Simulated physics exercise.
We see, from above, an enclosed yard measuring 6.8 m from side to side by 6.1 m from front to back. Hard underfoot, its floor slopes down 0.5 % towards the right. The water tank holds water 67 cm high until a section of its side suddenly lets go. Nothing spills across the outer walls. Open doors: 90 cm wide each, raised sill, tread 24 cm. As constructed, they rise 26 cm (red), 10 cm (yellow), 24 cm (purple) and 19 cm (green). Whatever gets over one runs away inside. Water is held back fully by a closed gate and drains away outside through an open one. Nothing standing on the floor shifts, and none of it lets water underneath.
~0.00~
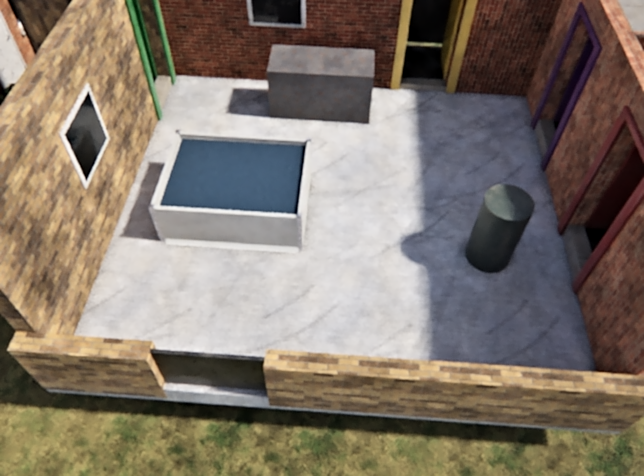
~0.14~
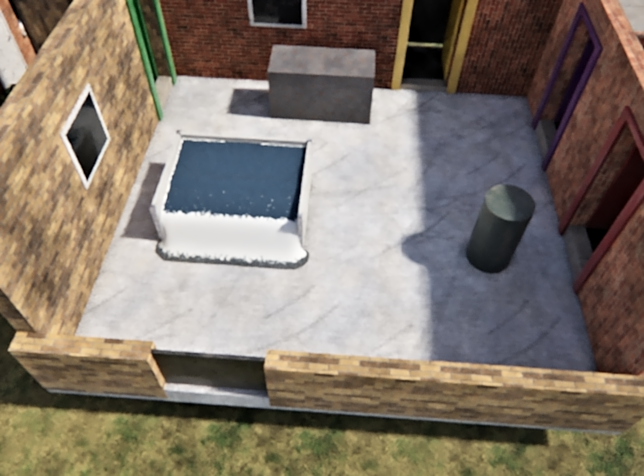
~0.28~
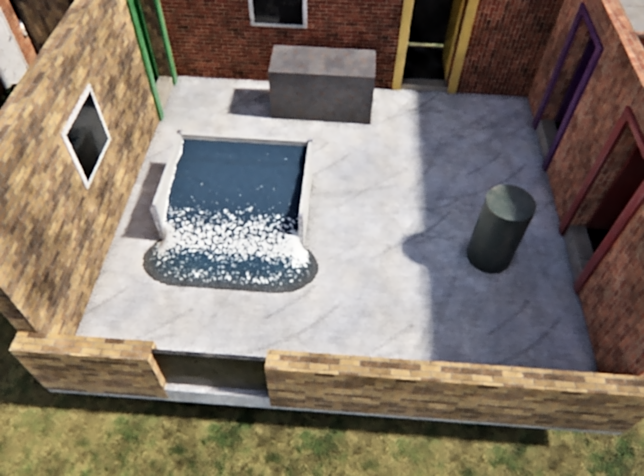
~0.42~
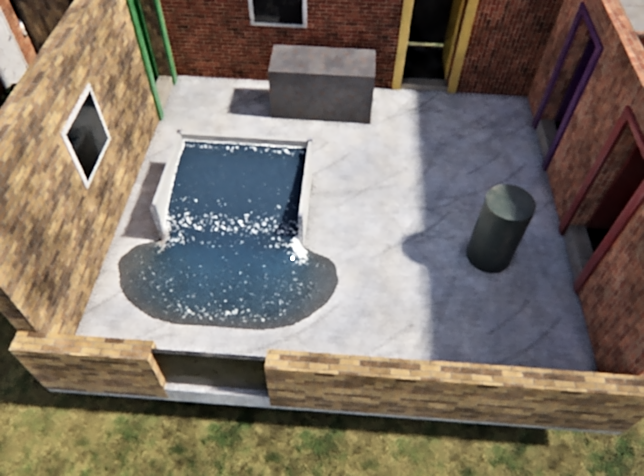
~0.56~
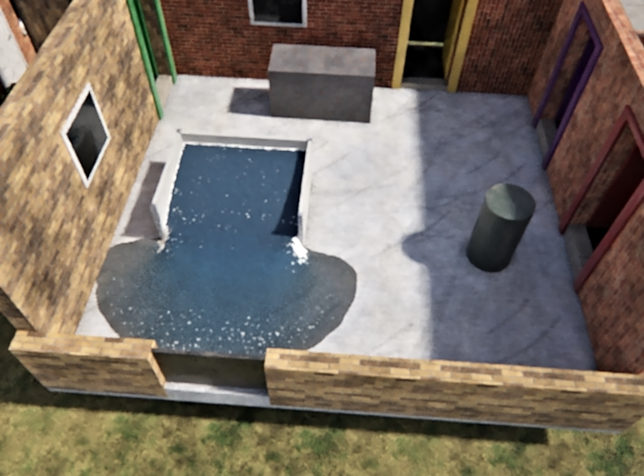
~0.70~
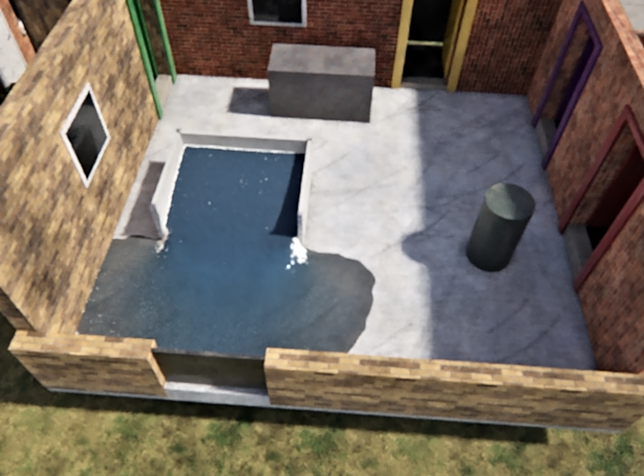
Water bursts from the near side of a pale, blue-filled tank at the left of a walled yard, seen from high above by a still camera. A grey block stands at the back and a dark green cylinder at the right, with green, yellow, purple and red doorways around. White froth drops forward, then a dark blue pool spreads to the front and left walls and widens rightward.
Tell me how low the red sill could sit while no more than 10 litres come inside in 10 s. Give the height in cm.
At least 10 cm or so.
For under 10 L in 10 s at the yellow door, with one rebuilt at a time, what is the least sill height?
The yellow one would have to be about 9.0 cm high.
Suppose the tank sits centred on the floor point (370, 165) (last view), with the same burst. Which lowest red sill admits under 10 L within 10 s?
Close to 7.0 cm would do it.
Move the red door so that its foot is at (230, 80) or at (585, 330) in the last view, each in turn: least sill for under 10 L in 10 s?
You'd want roughly 10.0 cm there first, then roughly 17 cm.
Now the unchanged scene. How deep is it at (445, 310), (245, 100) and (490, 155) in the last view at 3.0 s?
Depths in order: 5 / 0 / 0 cm.
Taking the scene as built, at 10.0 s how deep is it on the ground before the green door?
Some 5.0 centimetres.
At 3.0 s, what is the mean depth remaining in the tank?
Some 10 cm.
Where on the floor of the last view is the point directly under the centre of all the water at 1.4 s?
I'd say around (227, 278).
After 1.4 s water covers 25 % of the floor, deepest (45 cm) near (65, 362); it has not reached the red door.
After 3.0 s water covers 40 % of the floor, deepest (26 cm) near (596, 402); it has not reached the red door.
After 10.0 s water covers 95 % of the floor, deepest (10 cm) near (515, 157); 6 cm at the red door, 0 litres in over its 26 cm sill.
At the red door as built, the water arrived by 3.1 s and peaked near 15 cm at 3.6 s.
With a sill of 8 cm, 24 litres would have come in within the 10 s; with 11 cm, 7 litres. So under 10 litres takes about 10 cm.
